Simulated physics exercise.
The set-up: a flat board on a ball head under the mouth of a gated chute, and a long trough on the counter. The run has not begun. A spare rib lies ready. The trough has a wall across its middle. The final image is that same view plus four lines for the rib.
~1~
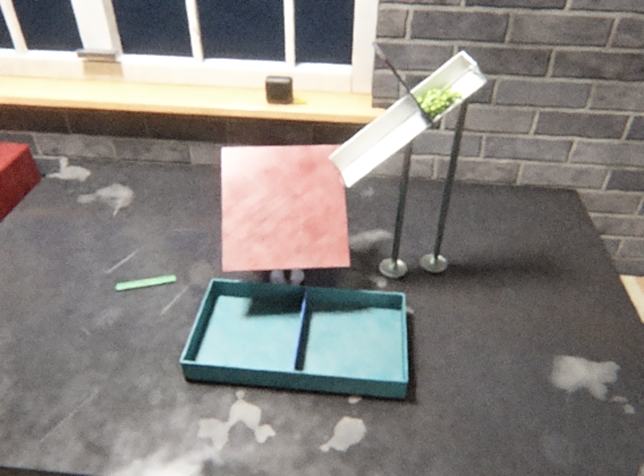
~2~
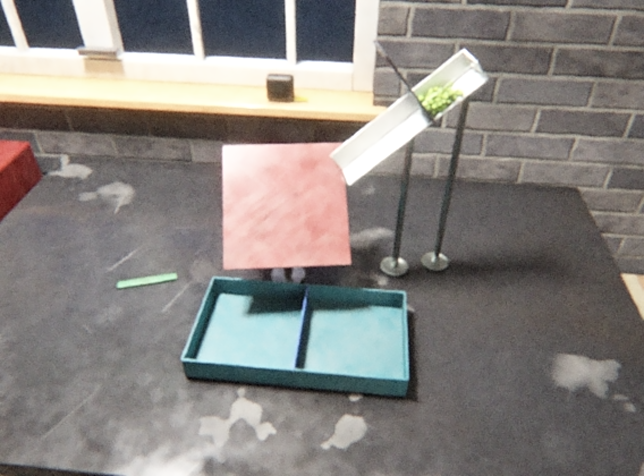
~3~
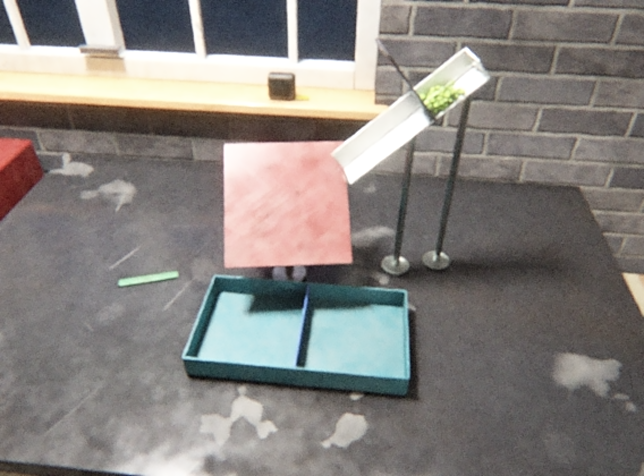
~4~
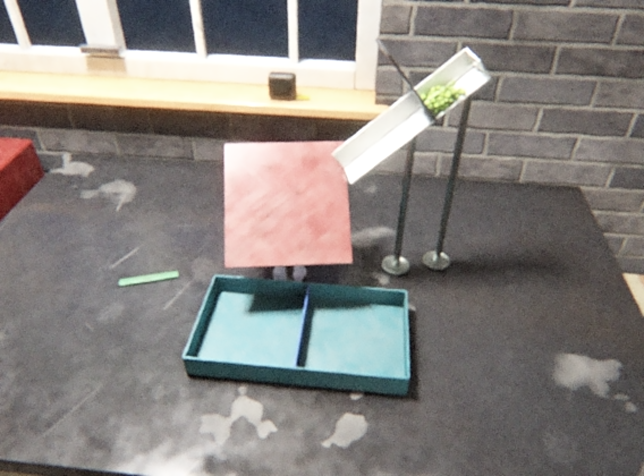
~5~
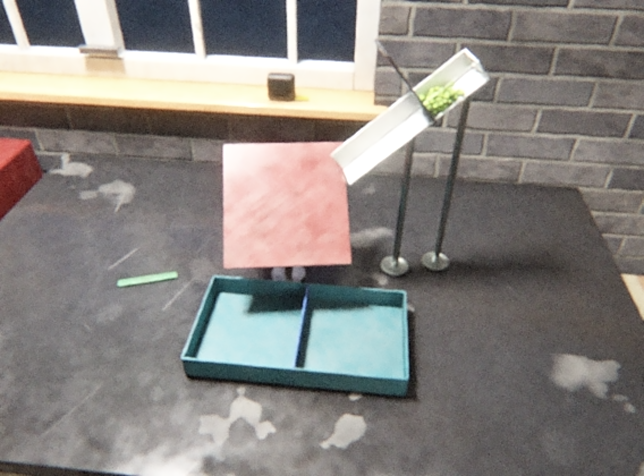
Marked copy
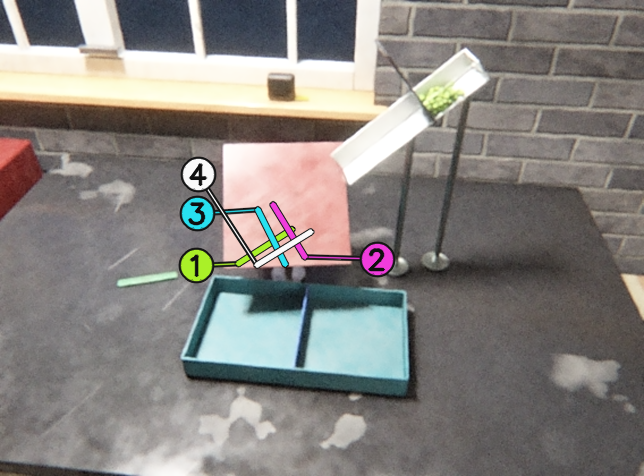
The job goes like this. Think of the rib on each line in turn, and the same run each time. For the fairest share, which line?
3 beats the others.
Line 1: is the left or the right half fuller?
More lands on the left.
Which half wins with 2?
The right half.
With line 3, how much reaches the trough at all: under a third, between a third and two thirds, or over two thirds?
Line 3 gives over two thirds.
On the marked copy, line 1 from (291, 229) to (238, 263); line 2 from (273, 204) to (304, 256); line 3 from (257, 209) to (285, 264); line 4 from (310, 231) to (256, 265).
For line 1, of what is caught, the larger part in the left half, about a tenth in the right.
For line 2, of what is caught, about a tenth in the left half, almost all in the right.
For line 3, of what is caught, roughly half in the left half, roughly half in the right.
For line 4, of what is caught, the larger part in the left half, roughly a quarter in the right.
